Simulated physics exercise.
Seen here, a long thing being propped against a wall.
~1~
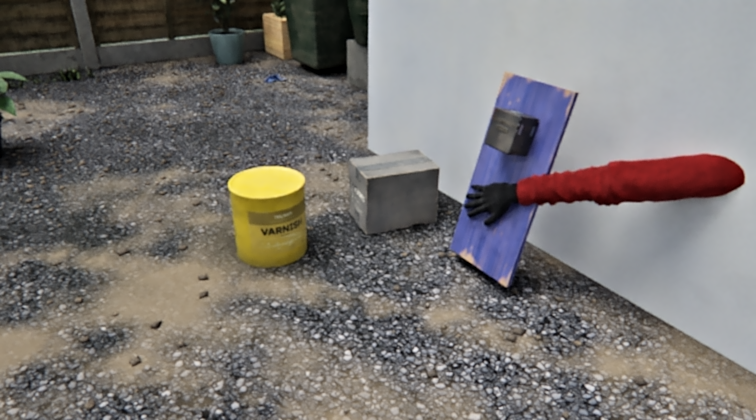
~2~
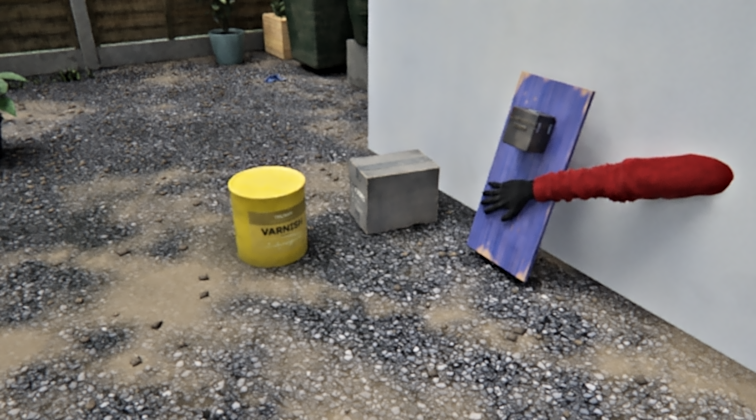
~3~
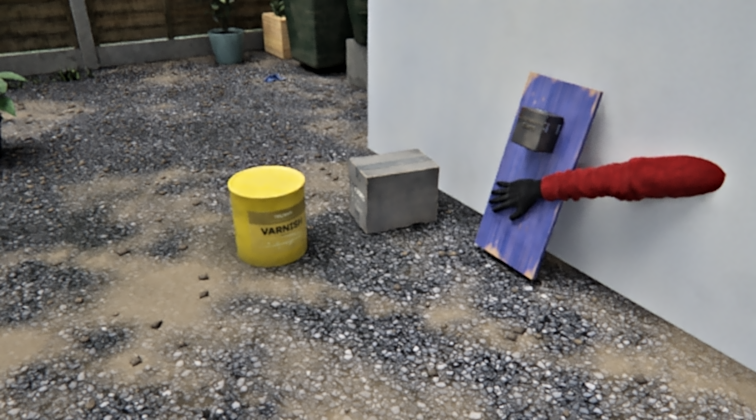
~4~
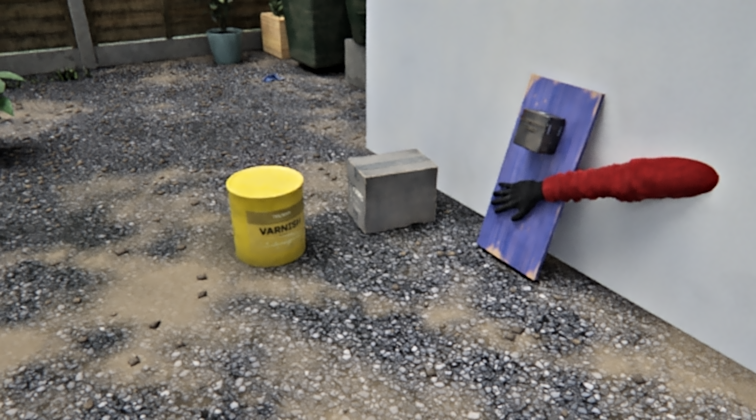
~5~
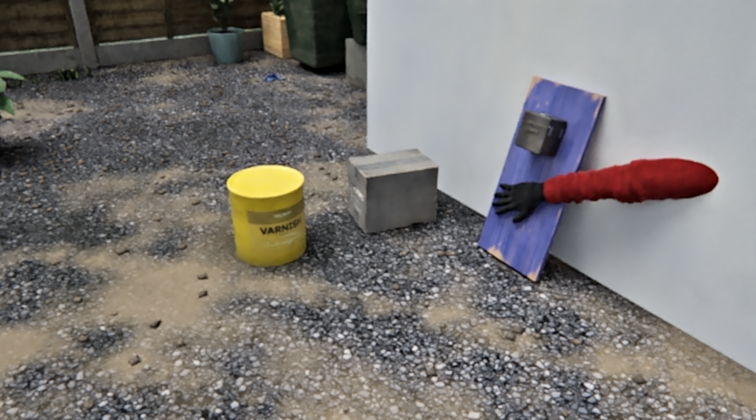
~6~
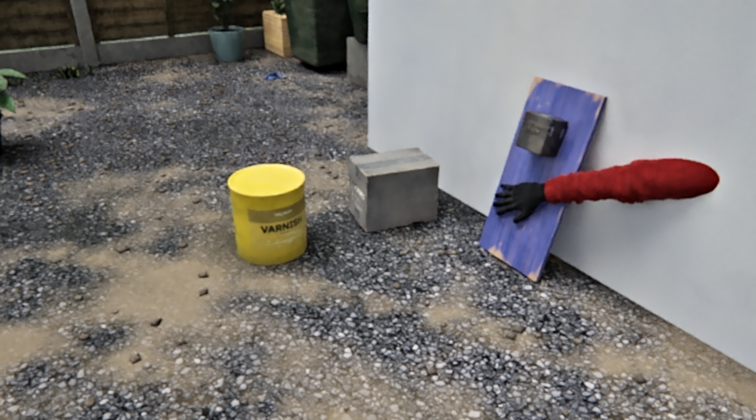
A red-sleeved arm in a black glove moves a blue board slightly right against the wall.
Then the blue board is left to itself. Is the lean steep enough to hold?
Outcome: The board remains leaning.
Then, 0.80 s later than the last frame, all is still.
Then, 1.90 s later than the last frame, blue board resting near (537, 179).
When it is over, all 3 as before. End places, in pixels of the last picture, blue board near (537, 179). The board stays up.
